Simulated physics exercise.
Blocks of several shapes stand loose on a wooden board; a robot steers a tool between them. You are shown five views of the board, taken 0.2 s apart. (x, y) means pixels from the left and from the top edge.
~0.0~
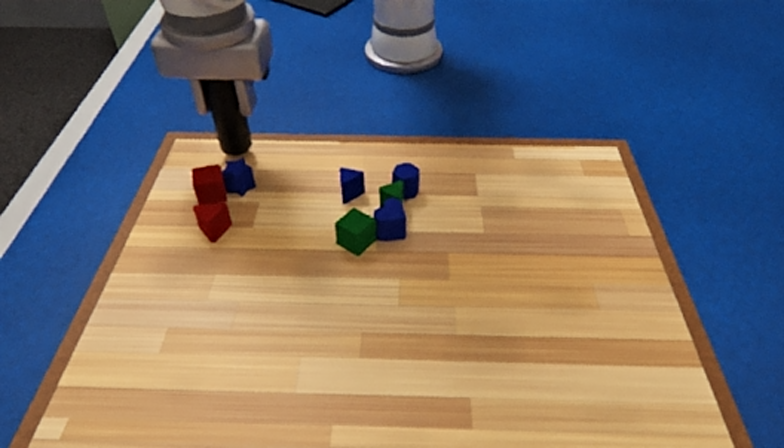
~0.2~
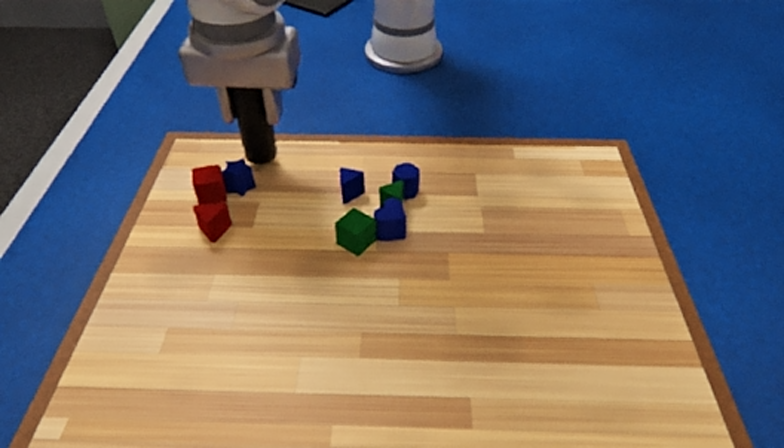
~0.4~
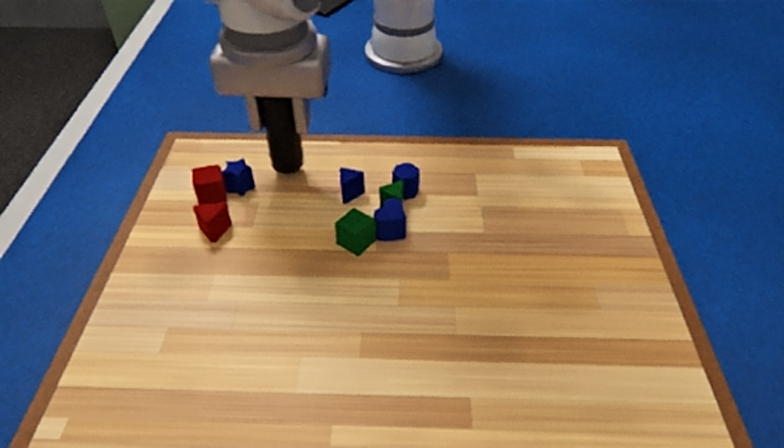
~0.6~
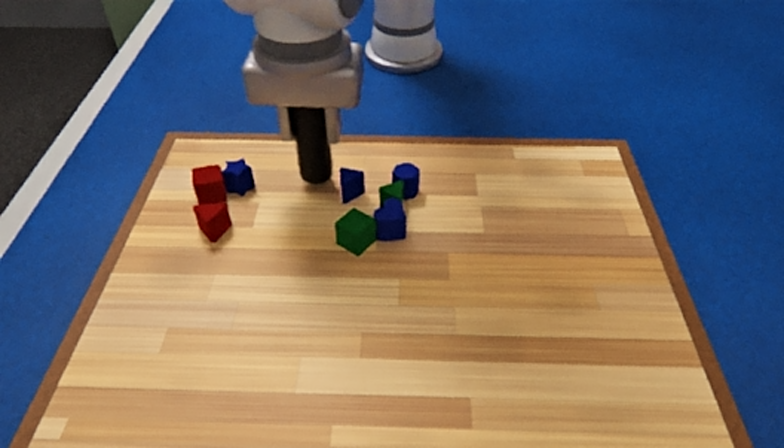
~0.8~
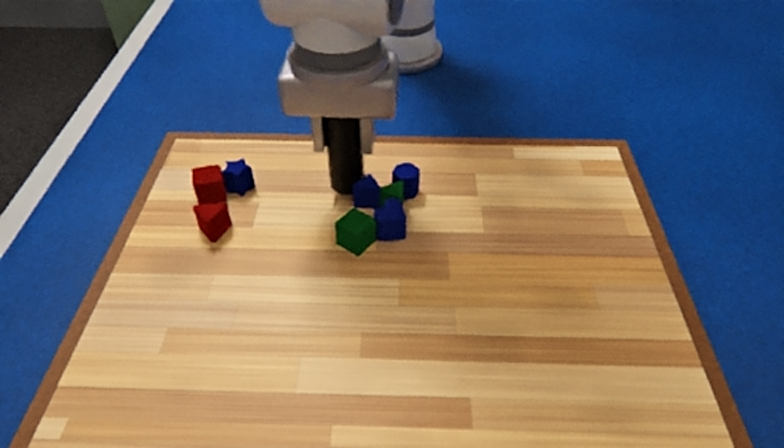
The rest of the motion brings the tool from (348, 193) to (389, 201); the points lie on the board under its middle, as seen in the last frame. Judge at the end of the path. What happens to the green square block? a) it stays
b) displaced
a
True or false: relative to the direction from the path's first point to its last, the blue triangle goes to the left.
My answer: False.
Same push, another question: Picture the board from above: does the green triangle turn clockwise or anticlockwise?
Direction: Anticlockwise.
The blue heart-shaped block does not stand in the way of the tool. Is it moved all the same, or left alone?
That block slides.
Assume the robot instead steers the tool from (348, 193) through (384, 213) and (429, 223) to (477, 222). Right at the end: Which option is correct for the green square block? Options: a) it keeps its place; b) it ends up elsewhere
(a)
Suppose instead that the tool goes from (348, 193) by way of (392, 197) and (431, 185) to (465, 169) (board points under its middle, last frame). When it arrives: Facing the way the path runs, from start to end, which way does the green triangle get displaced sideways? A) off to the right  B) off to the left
A.
The first path, step by step. Halfway along, tool at (368, 188); blue triangle at (383, 190), turned 30° clockwise; green triangle at (403, 192), turned 50° anticlockwise.
At the end, tool at (389, 192); green square block not moved; blue triangle at (400, 196), turned 30° clockwise; blue heart-shaped block at (398, 216), turned 50° clockwise; green triangle at (418, 196), turned 60° anticlockwise; blue hexagon at (416, 169), turned 20° anticlockwise.
